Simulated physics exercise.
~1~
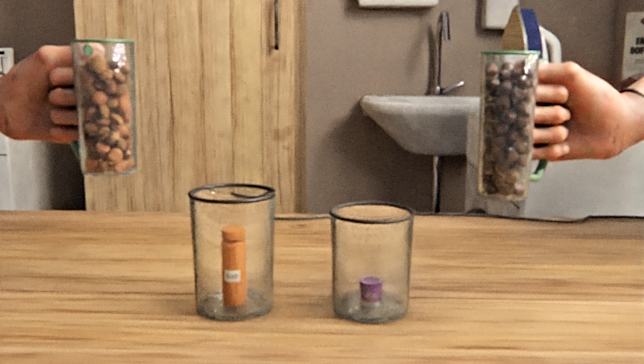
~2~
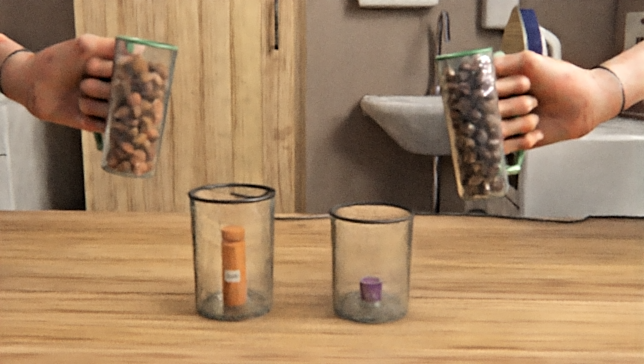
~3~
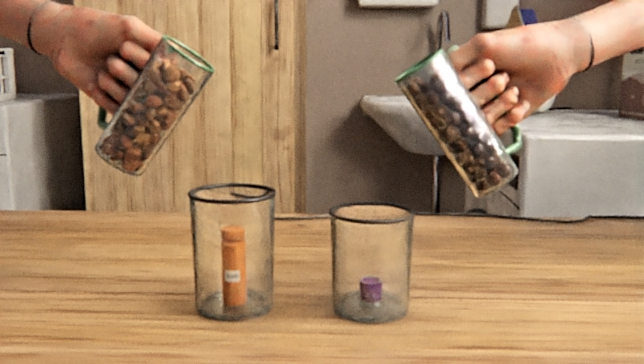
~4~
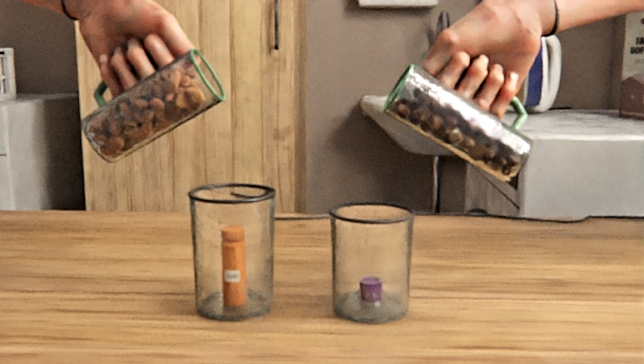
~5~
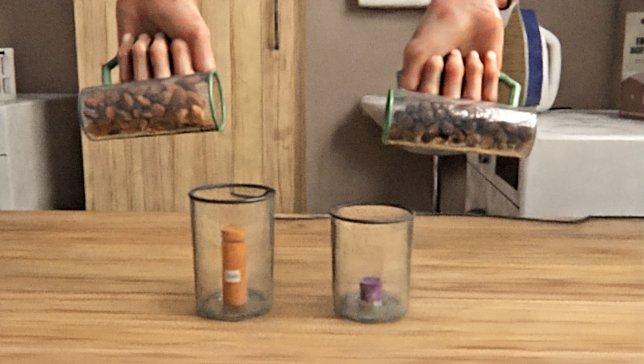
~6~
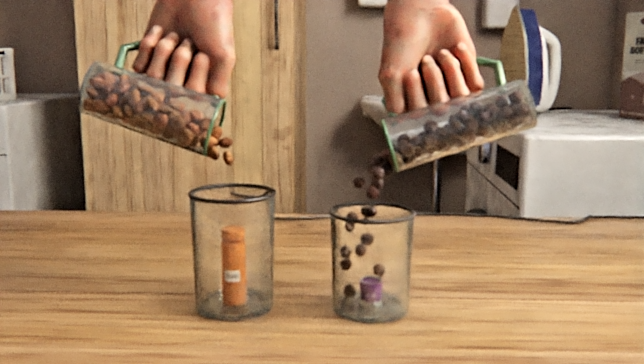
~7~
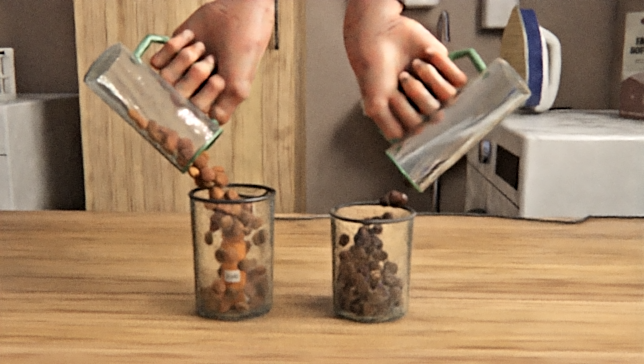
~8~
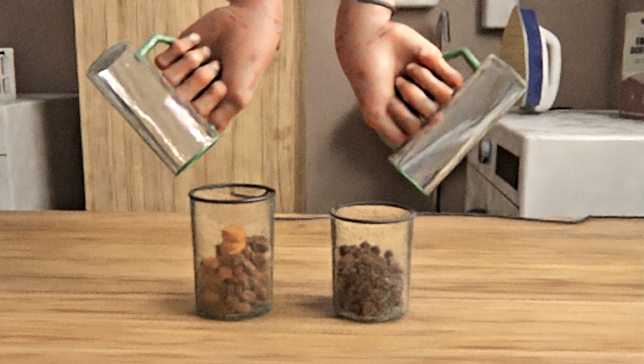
The clip opens on two hands holding clear, green-rimmed cups of brown and dark pellets above a wooden table. Below stand two glasses, the left holding a tall orange cylinder and the right a short purple one. The hands bring the cups inward and tip them onto their sides. Dark pellets tumble into the right glass first in quantity, while the brown ones only begin to spill on the left. Both cups tilt further and empty completely. Each glass ends about half full, with the orange cylinder's top still showing and the purple one buried.
